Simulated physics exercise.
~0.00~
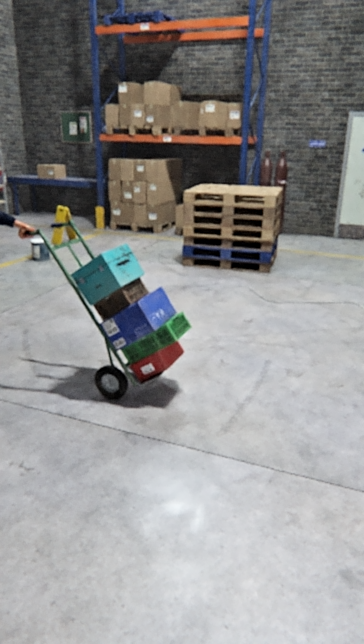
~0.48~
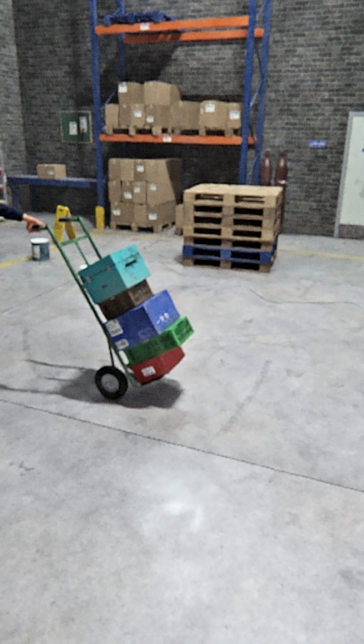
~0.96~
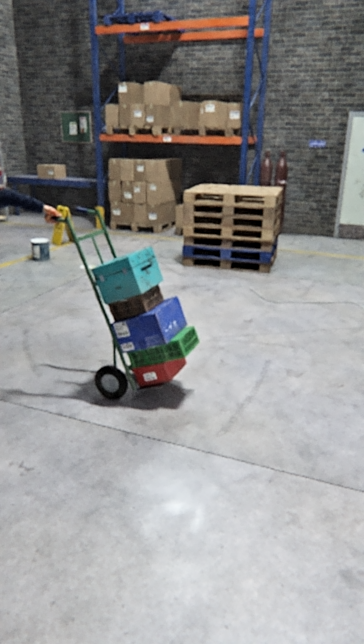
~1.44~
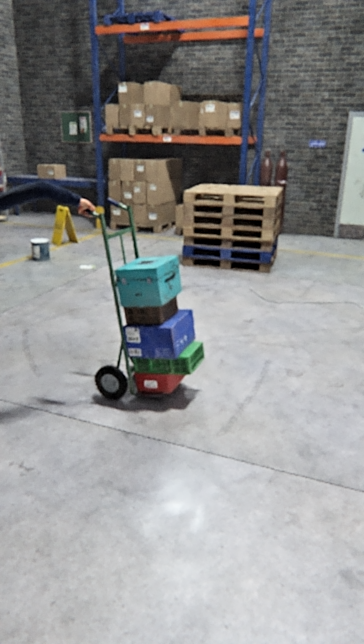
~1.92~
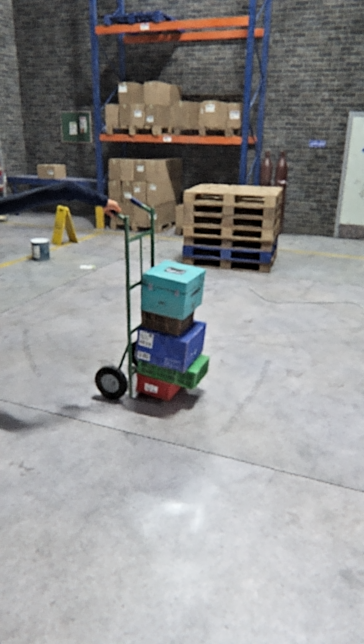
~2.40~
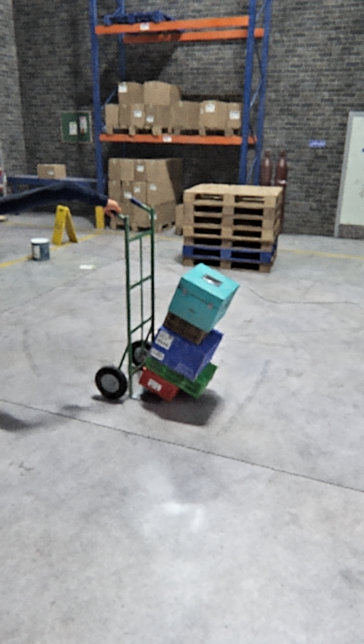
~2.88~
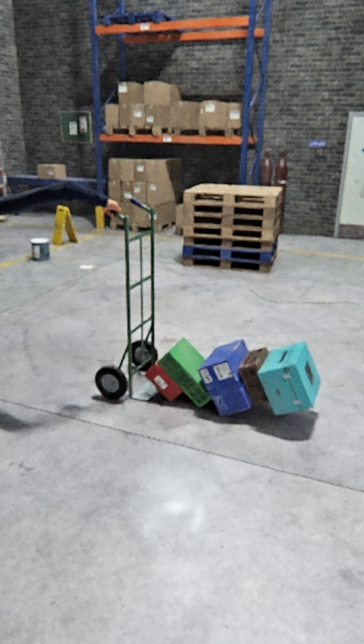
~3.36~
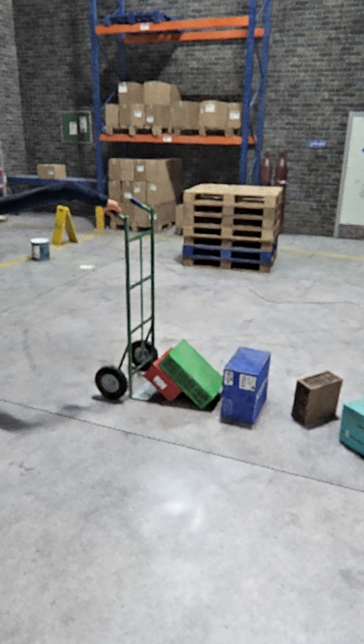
A hand tipped a green hand truck stacked with five boxes and crates upright, and the load toppled forward to the right, leaving the blue, brown and turquoise boxes scattered across the floor while the green and red ones leaned at its base.
